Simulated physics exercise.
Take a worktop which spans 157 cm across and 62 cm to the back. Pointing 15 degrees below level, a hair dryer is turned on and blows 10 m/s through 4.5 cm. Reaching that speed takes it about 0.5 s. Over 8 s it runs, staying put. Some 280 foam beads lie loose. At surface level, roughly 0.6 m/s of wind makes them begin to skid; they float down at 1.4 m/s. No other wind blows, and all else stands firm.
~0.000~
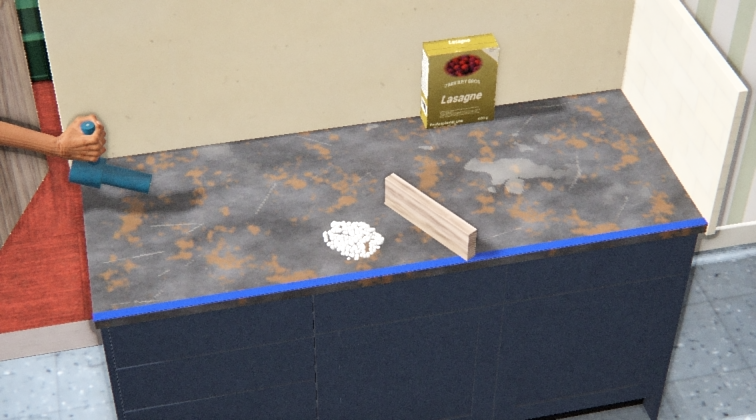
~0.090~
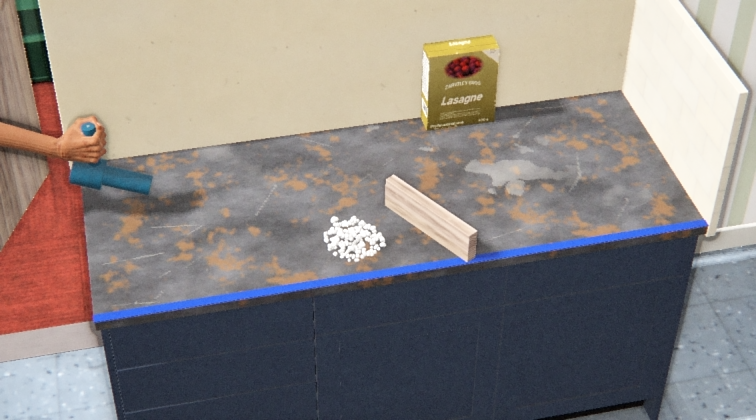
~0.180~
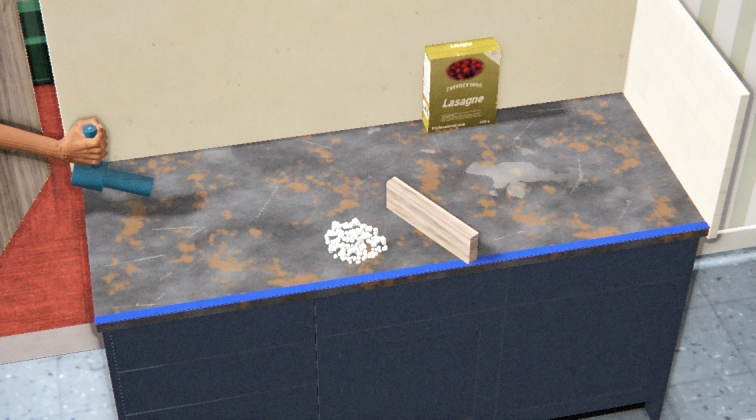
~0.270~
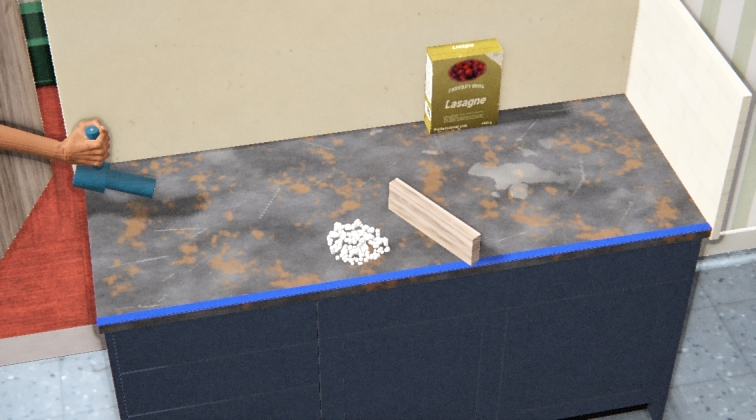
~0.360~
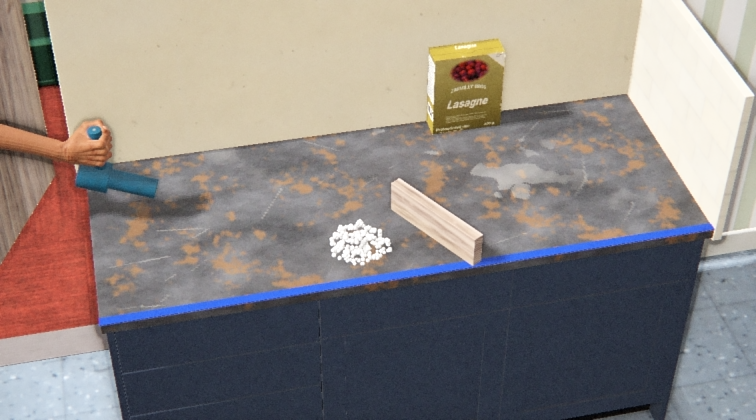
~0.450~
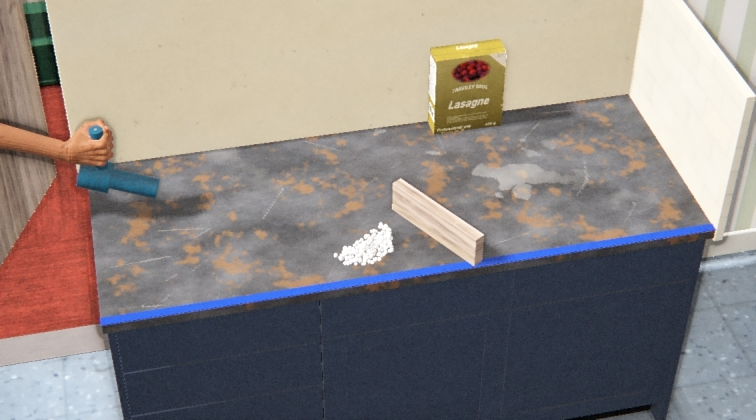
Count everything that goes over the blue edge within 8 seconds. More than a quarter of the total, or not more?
More than a quarter.
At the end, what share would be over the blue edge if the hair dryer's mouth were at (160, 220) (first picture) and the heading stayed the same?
80 per cent, roughly.
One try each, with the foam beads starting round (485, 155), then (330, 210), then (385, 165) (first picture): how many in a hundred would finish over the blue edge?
0 %, 70 %, 0 %.
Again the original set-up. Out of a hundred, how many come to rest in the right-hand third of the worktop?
I'd put it at about 0 percent.
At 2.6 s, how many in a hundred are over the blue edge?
Share: Approx. 100 %.
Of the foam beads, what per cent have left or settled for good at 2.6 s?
I would put it at around 100 %.
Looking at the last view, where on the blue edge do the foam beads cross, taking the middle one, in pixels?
(429, 275).
After 1.6 s the count stands so, 100 % are over the blue edge.
After 2.6 s the count stands so, 100 % are over the blue edge.
After 4.4 s the count stands so, 100 % are over the blue edge.
After 8.0 s, at the end, 100 % are over the blue edge.
